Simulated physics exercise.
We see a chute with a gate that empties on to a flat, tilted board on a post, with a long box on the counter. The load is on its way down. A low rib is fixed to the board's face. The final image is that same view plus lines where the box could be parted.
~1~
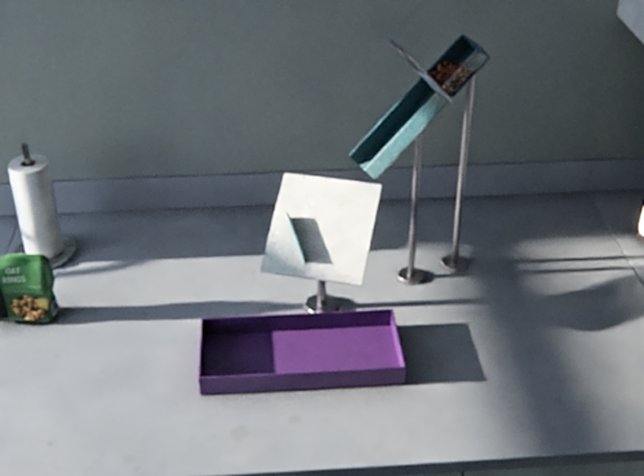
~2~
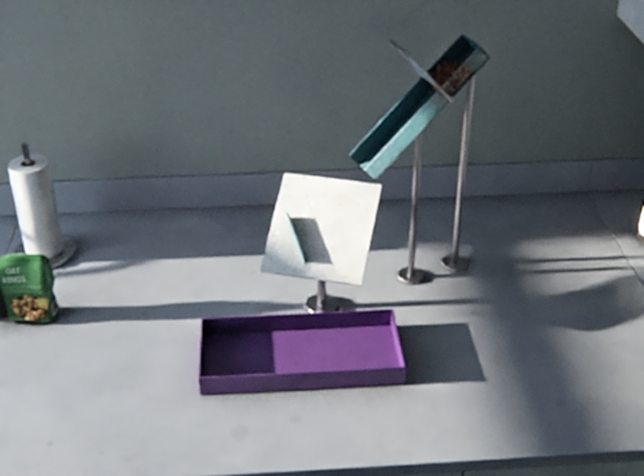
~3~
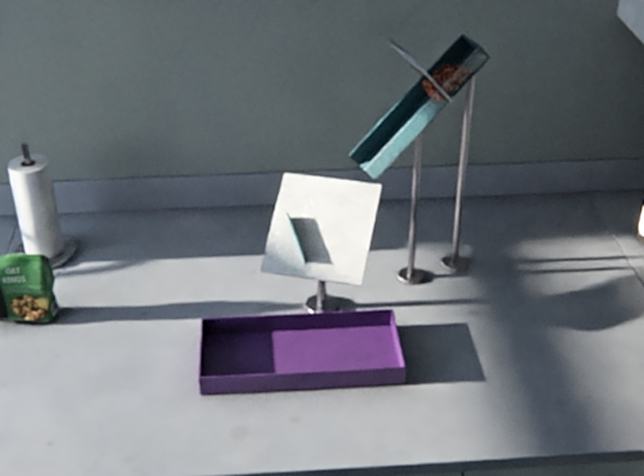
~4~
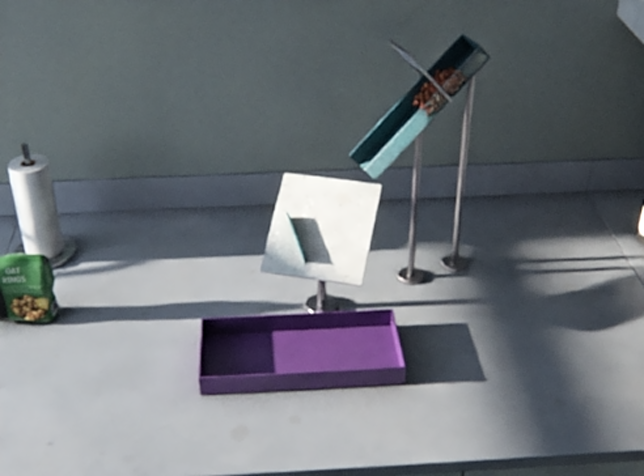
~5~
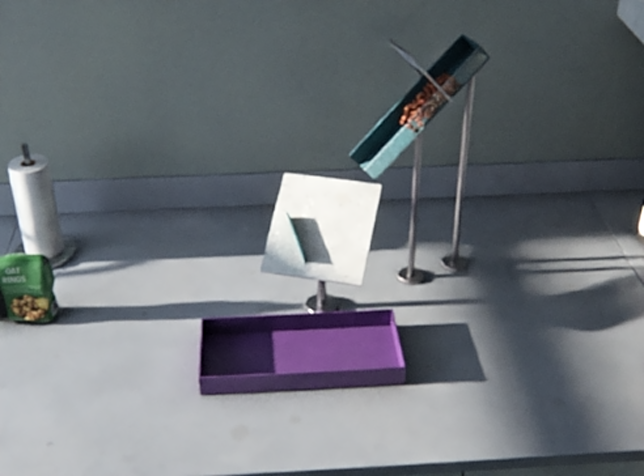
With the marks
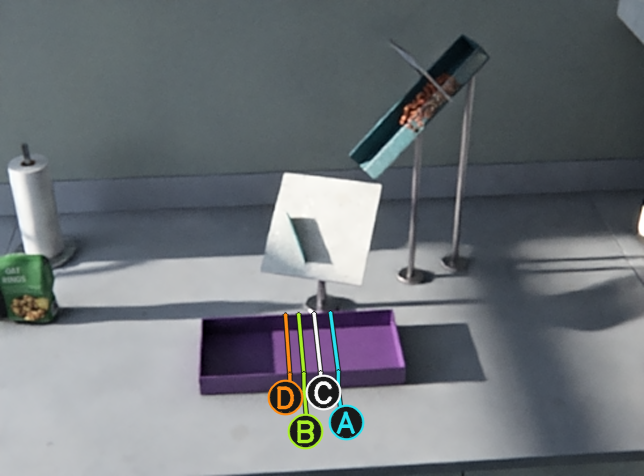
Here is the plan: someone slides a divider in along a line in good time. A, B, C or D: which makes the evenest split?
Take C.
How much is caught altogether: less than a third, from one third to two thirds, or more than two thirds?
About that: More than two thirds.
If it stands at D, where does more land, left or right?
The right side.
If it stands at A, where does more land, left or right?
More lands on the left.
On the marked copy, line A crosses the front rim at (338, 370); line B crosses the front rim at (303, 372); line C crosses the front rim at (320, 371); line D crosses the front rim at (289, 373).
Choosing A, of what is caught, the larger part on the left of the divider, about a tenth on the right.
Choosing B, of what is caught, about a tenth on the left of the divider, almost all on the right.
Choosing C, of what is caught, roughly half on the left of the divider, roughly half on the right.
Choosing D, of what is caught, just a few on the left of the divider, almost all on the right.
